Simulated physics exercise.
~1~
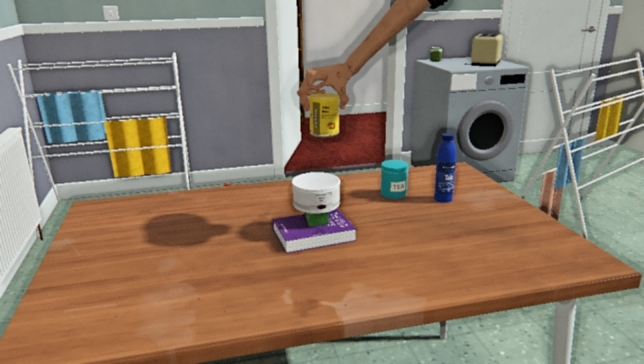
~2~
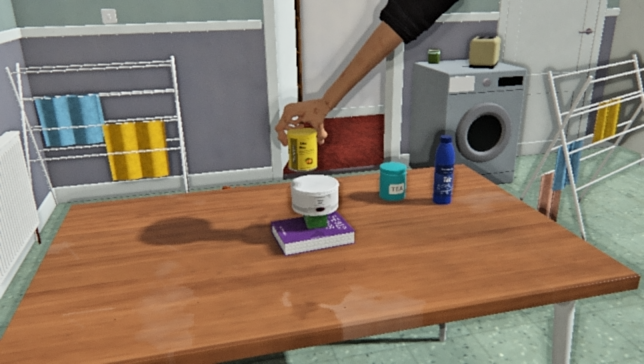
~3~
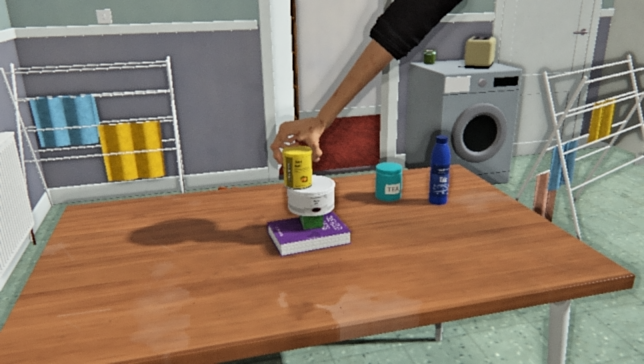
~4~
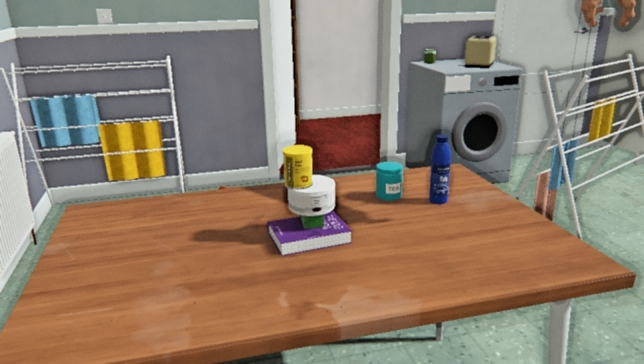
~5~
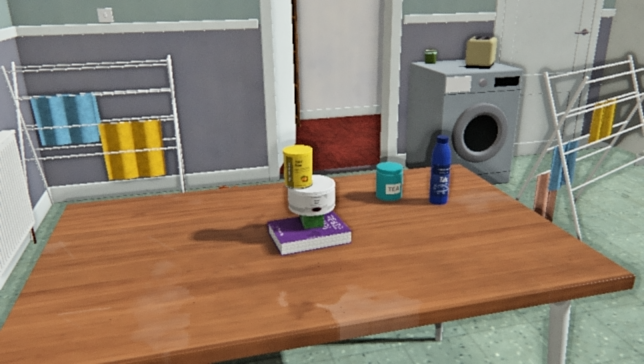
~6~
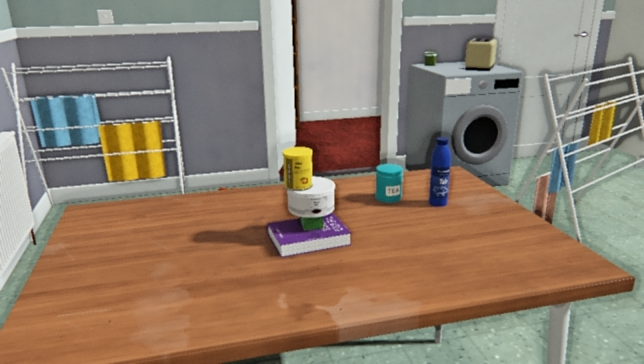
A hand lowering a yellow pot onto a white tub above a green block and purple book, then withdrawing, the pile staying up.
